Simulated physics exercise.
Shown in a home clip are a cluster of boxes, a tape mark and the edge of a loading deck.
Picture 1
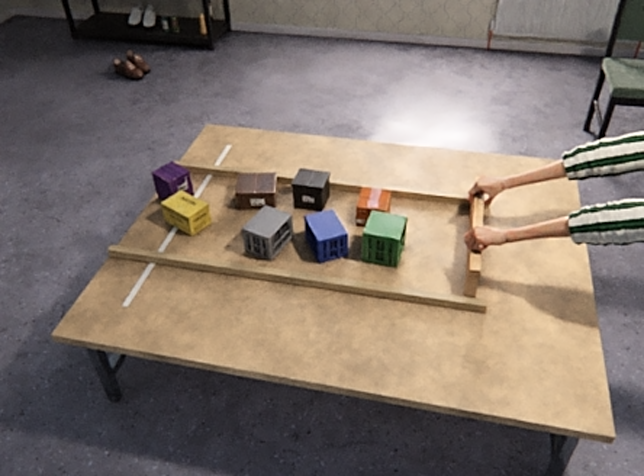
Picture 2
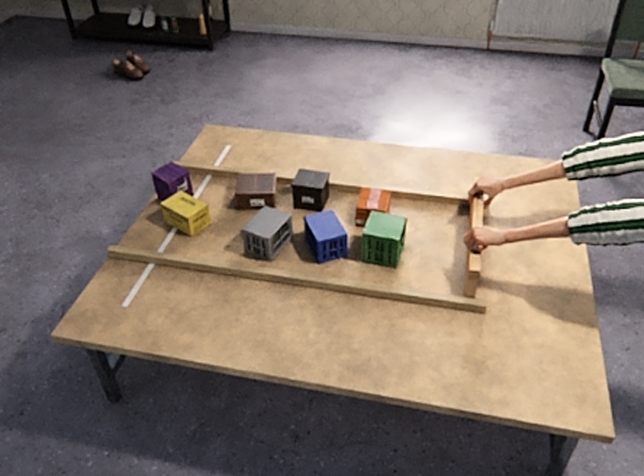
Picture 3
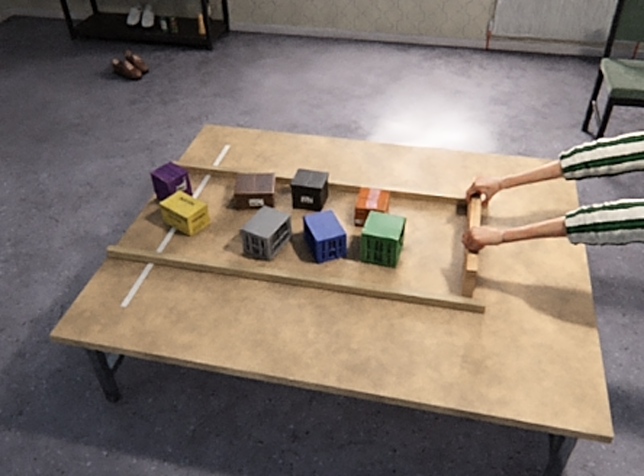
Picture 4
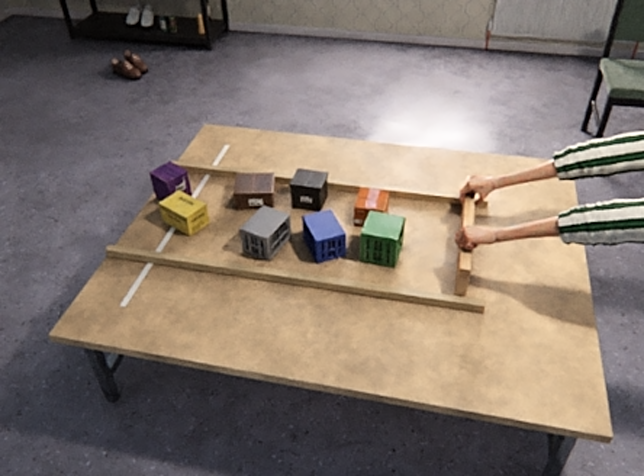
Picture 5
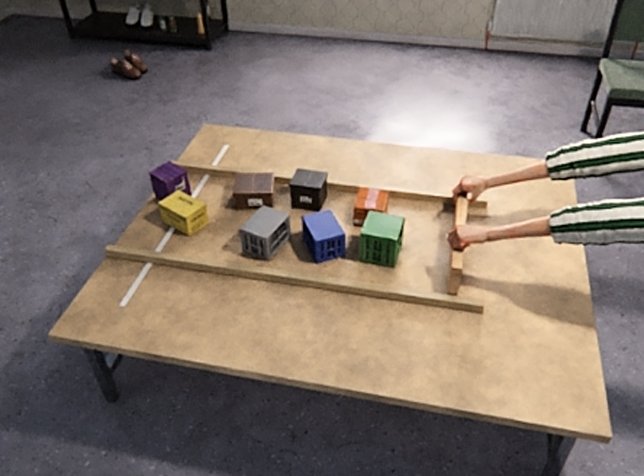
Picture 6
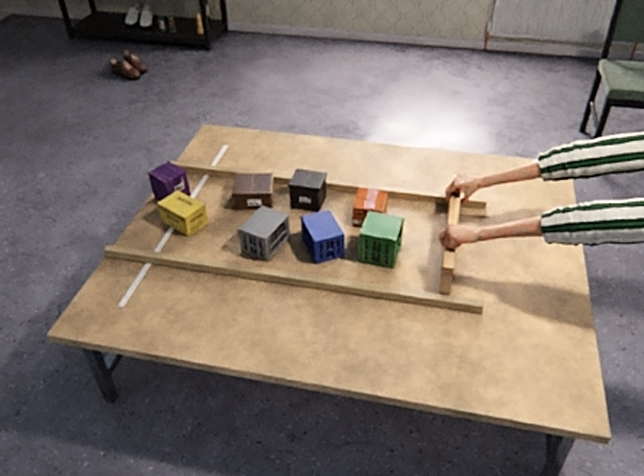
On a wooden tabletop, two hands in striped sleeves slide a plank slowly left toward colourful boxes that stay still between rails.
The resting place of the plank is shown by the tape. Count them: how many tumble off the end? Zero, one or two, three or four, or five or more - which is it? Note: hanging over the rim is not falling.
Lost: Five or more.
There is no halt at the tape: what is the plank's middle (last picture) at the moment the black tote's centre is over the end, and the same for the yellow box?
Near (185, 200), then near (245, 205).
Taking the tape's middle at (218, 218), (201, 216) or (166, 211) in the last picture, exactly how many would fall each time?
Try by try, 2, 4 and 6.
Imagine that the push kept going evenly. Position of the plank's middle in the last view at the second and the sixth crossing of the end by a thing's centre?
First roughly (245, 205), later roughly (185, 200).
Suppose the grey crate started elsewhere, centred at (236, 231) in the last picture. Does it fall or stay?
Placed there, the grey crate ends up below.
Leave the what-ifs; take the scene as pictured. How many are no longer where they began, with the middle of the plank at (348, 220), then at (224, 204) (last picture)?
First 4, then 8.
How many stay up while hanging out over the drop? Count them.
The number would be 0.
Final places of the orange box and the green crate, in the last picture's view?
The orange box at (179, 185), the green crate at (155, 210).
Soon after, none off yet; purple parcel at rest near (170, 184); yellow box at rest near (183, 213); brown tote at rest near (254, 191).
Then, none off yet; purple parcel at rest near (170, 184); yellow box moved a little near (178, 212); brown tote moved about its own width near (225, 188).
Further on, one off so far; purple parcel falling near (126, 216); yellow box tipped well over near (117, 212); brown tote moved well along near (167, 180).
At rest, the number that fall off is five or more; fallen, blue crate, black tote, grey crate, brown tote, yellow box and purple parcel.
